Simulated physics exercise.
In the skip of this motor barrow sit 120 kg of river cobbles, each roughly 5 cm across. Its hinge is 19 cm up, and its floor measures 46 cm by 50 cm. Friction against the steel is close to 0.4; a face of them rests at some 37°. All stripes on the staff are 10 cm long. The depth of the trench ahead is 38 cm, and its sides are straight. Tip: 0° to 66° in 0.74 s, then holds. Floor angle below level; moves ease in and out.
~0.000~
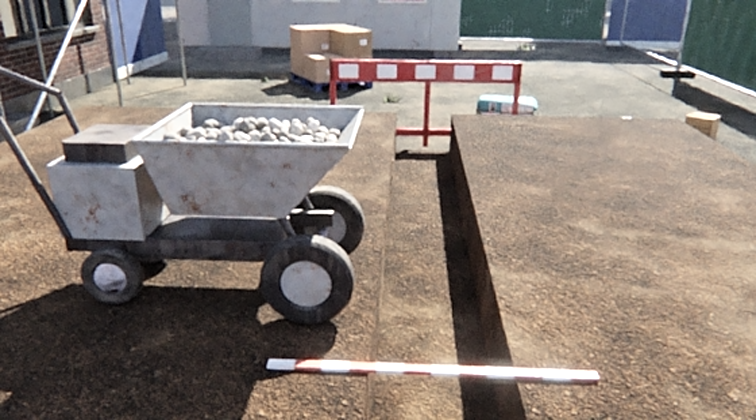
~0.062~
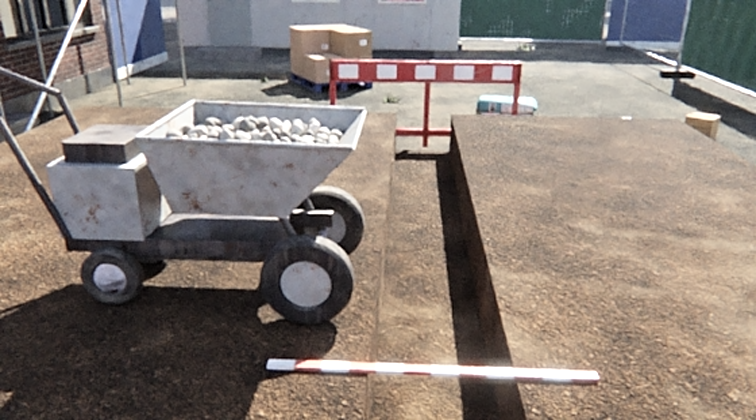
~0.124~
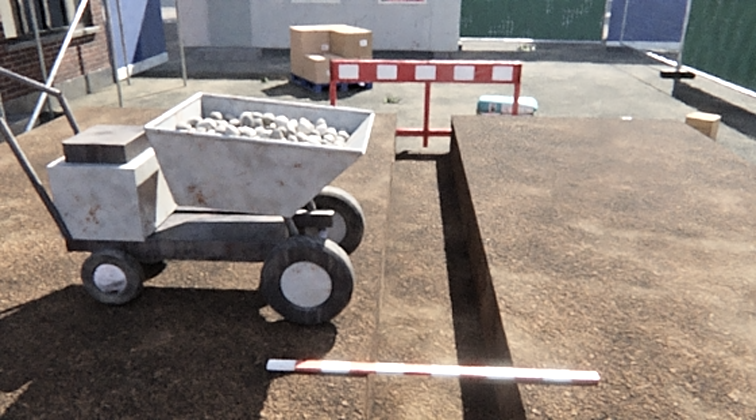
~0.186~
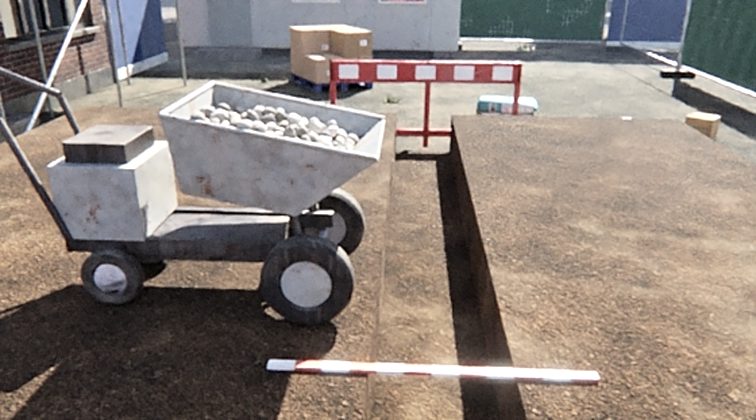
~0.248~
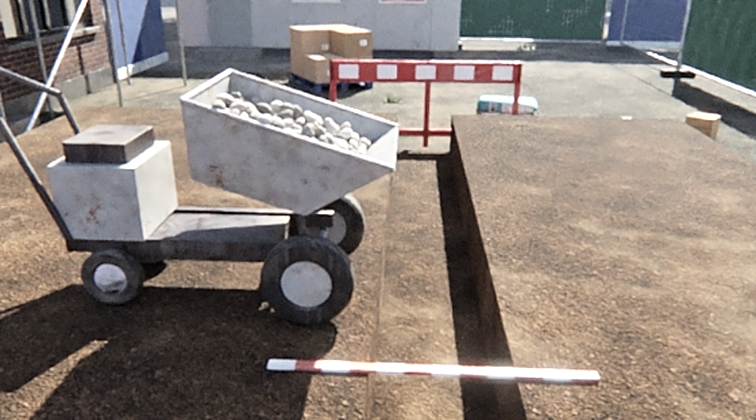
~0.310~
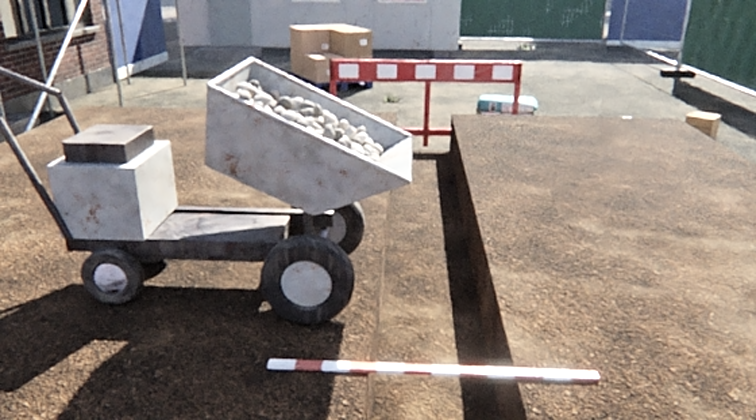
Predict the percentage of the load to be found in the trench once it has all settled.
Roughly 48 percent of the load ends up there.
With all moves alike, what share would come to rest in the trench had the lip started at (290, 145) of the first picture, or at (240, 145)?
It comes to about 95 and 100 in a hundred.
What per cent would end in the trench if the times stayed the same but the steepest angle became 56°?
Share in trench: Approx. 35%.
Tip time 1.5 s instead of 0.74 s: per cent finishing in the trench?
It'd be some 60 per cent.
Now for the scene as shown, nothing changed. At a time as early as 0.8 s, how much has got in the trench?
By that point it's something like 15 in a hundred.
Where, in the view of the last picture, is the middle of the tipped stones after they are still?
Their centre sits close to (508, 289).
After 0.6 s the floor is at 55°; 100 % in the skip; the foremost stones are at (428, 207).
After 0.8 s the floor is at 66°; 75 % in the skip, 13 % in the trench, 12 % past the trench; the foremost stones are at (537, 290).
After 1.2 s the floor is at 66°; 28 % in the skip, 22 % in the trench, 50 % past the trench; the foremost stones are at (687, 293).
After 3.1 s the floor is at 66°; 0 % in the skip, 48 % in the trench, 52 % past the trench; the foremost stones are past the picture's edge.
